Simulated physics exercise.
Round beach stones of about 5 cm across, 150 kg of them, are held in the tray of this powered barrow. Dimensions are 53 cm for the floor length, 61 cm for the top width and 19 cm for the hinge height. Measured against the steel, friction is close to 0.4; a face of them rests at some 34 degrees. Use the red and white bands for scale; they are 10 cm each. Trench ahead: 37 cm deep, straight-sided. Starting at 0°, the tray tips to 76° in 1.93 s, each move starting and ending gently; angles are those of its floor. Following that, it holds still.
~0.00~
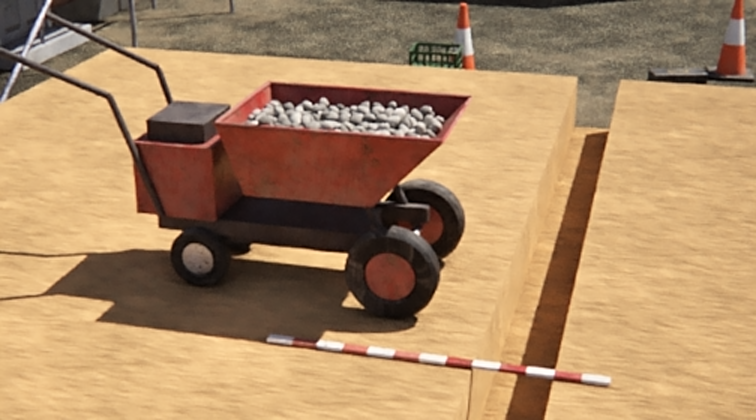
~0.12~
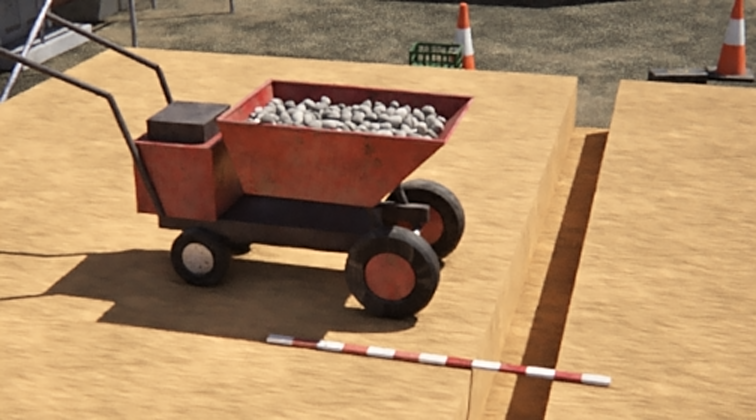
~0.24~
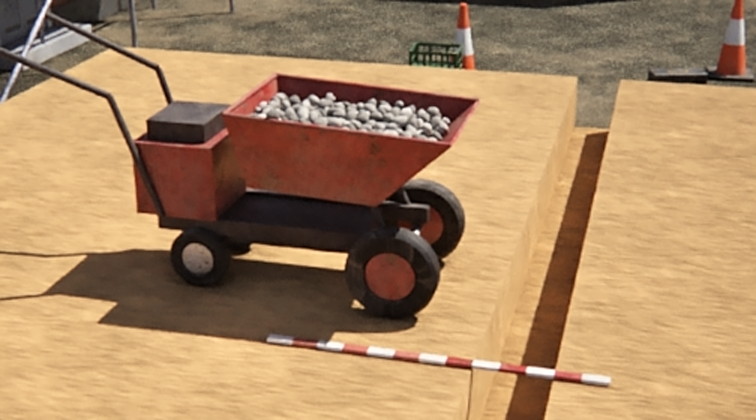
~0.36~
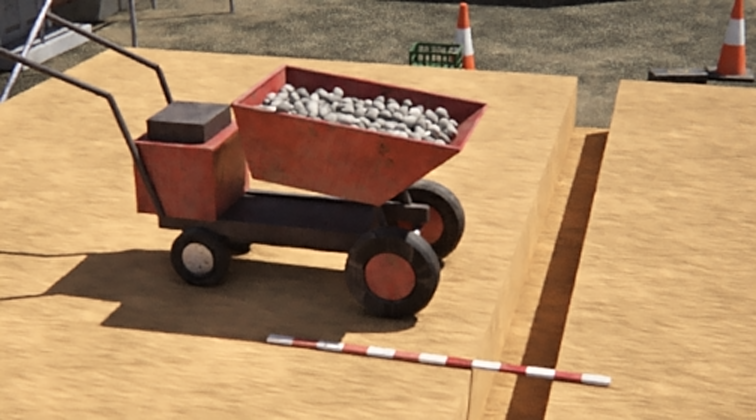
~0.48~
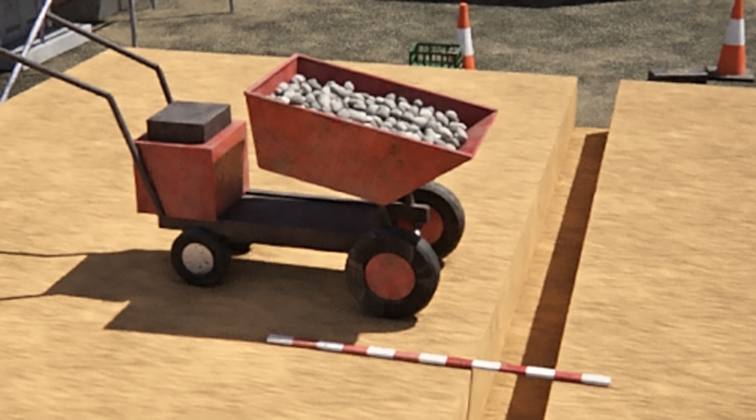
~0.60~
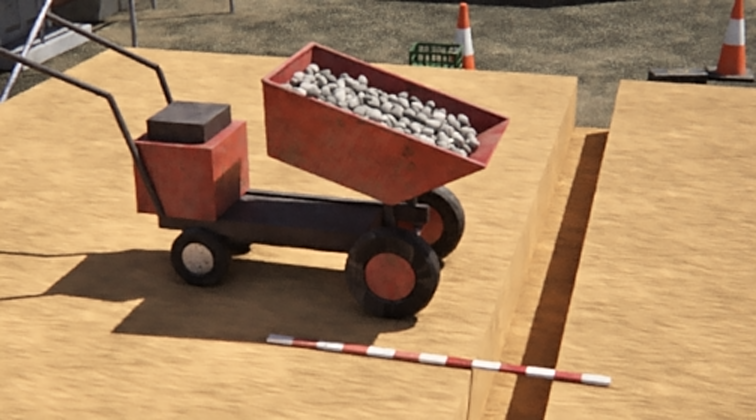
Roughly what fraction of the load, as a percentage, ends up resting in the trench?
Roughly 24 per cent of the load.
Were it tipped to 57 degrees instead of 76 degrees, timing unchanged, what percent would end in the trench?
About 35 per cent would end up in the trench.
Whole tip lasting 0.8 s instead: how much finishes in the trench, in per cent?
It would come to roughly 15 per cent.
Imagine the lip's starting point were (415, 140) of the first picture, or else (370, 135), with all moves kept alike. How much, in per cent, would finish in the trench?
Near 50 then near 95 percent.
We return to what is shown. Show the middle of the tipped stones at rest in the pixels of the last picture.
Look at roughly (632, 307).
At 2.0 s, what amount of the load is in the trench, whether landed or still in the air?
I'd put it near 10 per cent.
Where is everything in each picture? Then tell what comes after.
Lip at (442, 142), floor tilted 0°, highest stones at (351, 114), in the first picture.
Lip at (445, 143), floor tilted 1°, highest stones at (353, 113); the stones move at 0.1 m/s on average, in the second picture.
The tray is at 3°, its lip at (451, 146); the top of the load is at (309, 108); the stones move at 0.2 m/s on average, in the third picture.
Lip at (460, 151), floor tilted 7°, highest stones at (308, 101); the stones move at 0.3 m/s on average, in the fourth picture.
Lip at (472, 158), floor tilted 12°, highest stones at (302, 88); the stones move at 0.4 m/s on average, in the fifth picture.
The tray is at 17°, its lip at (485, 167); the top of the load is at (311, 79); the stones move at 0.5 m/s on average, in the sixth picture.
After 1.5 s the floor is at 64°; 93 % in the tray, 2 % in the trench, 5 % past the trench; the foremost stones are at (599, 308).
After 2.0 s the floor is at 76°; 18 % in the tray, 12 % in the trench, 71 % past the trench; the foremost stones are past the picture's edge.
After 2.4 s the floor is at 76°; 2 % in the tray, 19 % in the trench, 79 % past the trench; the foremost stones are past the picture's edge.
After 4.3 s the floor is at 76°; 0 % in the tray, 24 % in the trench, 76 % past the trench; the foremost stones are past the picture's edge.
